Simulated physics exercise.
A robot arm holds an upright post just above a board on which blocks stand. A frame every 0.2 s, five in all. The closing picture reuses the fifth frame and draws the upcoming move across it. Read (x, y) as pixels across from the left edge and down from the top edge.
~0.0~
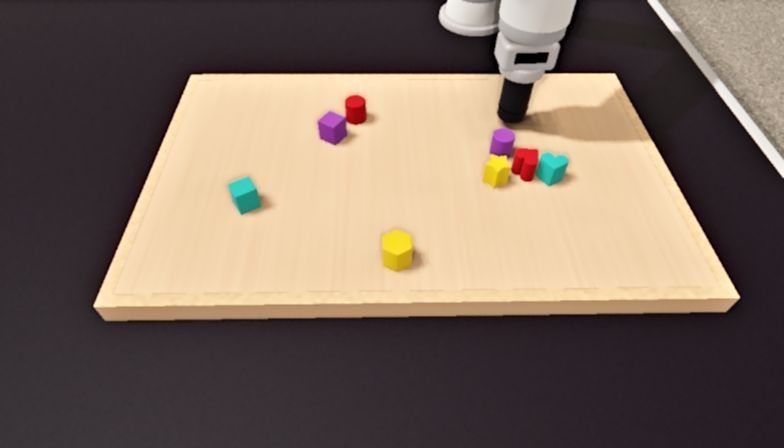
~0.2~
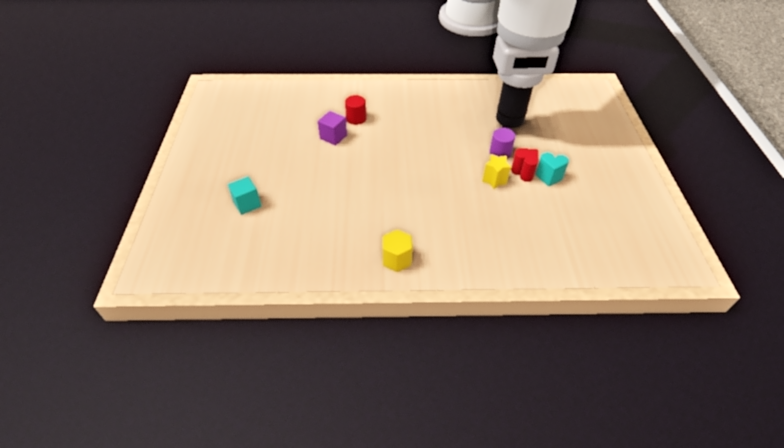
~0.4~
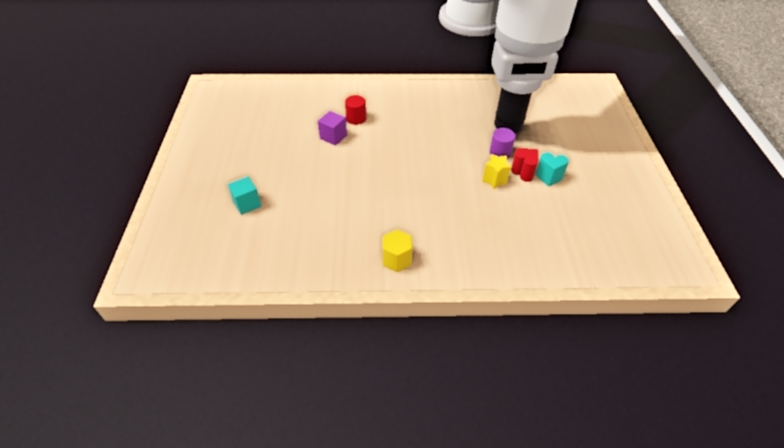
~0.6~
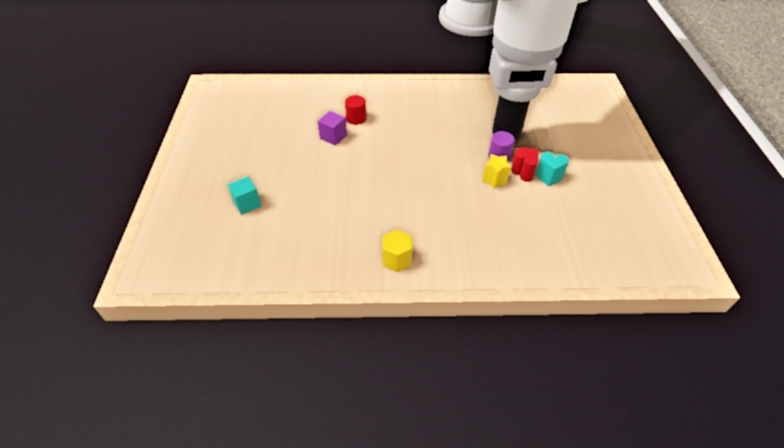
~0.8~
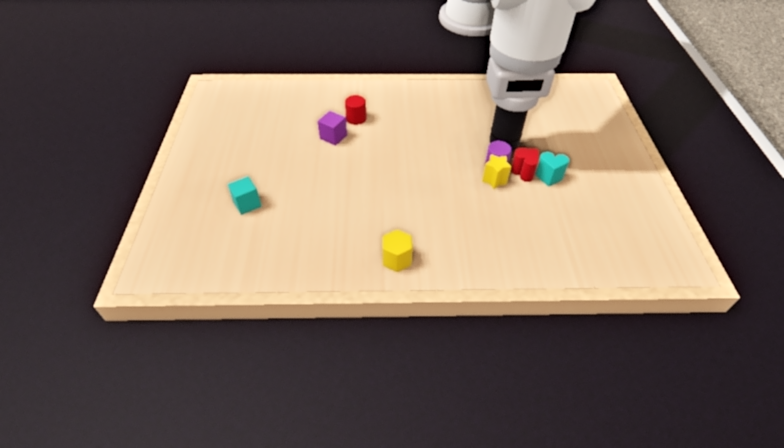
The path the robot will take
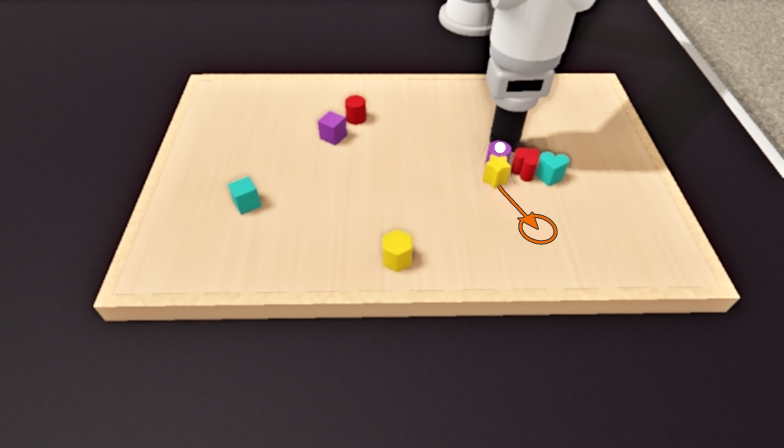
The clip shows a robot arm holding a black post above a wooden board scattered with coloured blocks; the post moves slowly toward the viewer, then nudges the purple round block slightly closer to the yellow star.
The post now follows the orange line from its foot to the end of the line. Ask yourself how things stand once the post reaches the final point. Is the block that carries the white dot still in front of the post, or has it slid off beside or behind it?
Looking at the end of the path, the block that carries the white dot has slipped free of the post.
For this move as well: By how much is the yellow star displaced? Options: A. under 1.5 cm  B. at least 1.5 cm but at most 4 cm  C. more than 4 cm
(C)
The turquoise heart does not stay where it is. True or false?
False.
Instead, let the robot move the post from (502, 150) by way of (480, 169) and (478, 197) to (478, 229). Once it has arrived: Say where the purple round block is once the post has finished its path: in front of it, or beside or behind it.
Ahead of the post.
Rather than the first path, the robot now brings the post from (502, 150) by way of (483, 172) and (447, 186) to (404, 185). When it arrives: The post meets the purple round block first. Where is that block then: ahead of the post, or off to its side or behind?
It falls back or aside.
The line goes from (502, 150) via (495, 174) and (512, 201), ending at (538, 229); the dot is on the purple round block.
What follows on the original path. One third of the way, post at (496, 168); yellow star at (493, 190); purple round block at (492, 175).
Two thirds of the way, post at (514, 194); yellow star at (487, 211), turned 25° clockwise; purple round block at (498, 198).
At the end, post at (540, 222); yellow star at (486, 213), turned 35° clockwise; purple round block at (500, 201); red heart unmoved; turquoise heart unmoved.
